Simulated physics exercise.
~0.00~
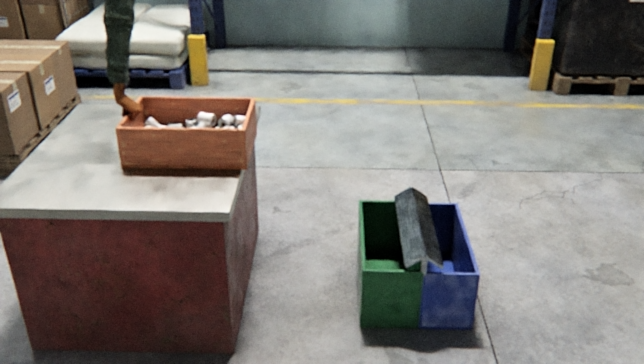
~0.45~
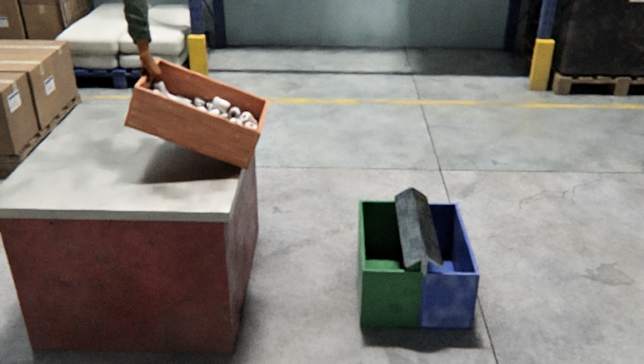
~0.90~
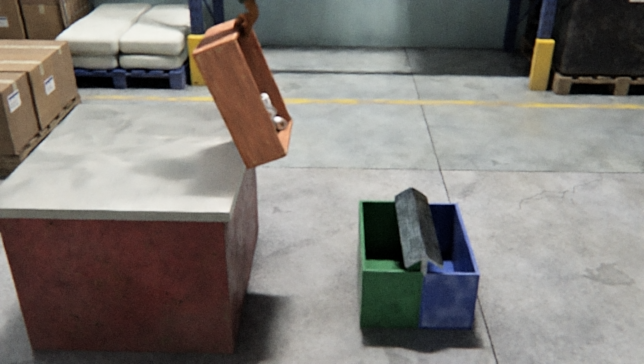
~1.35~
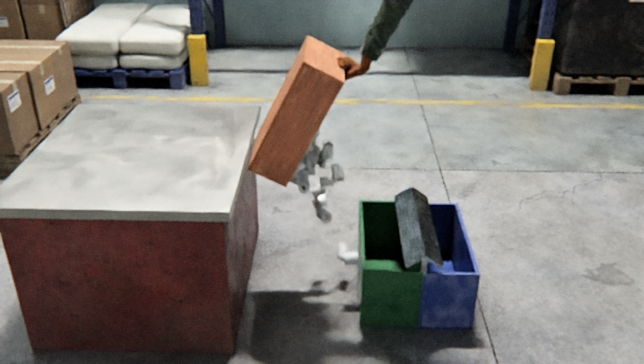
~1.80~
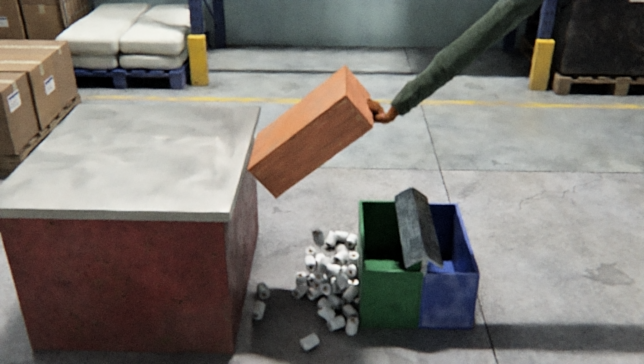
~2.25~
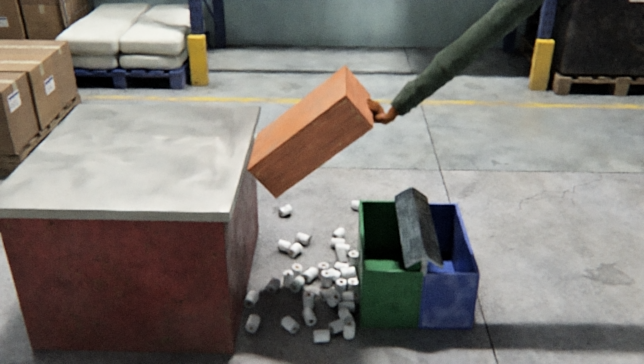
An orange box filled with small white paper rolls sits on a wide bench with reddish sides, gripped by a hand at its far left edge. The hand lifts that end, and the box tilts and swings rightward past the bench's edge. It stands steeply on end, then tips beyond upright, and the rolls tumble out toward the ground. They fall short of the green trough and blue box, piling against the trough's near side. The box stops upturned in the hand, while the rolls spread across the floor between bench and trough.
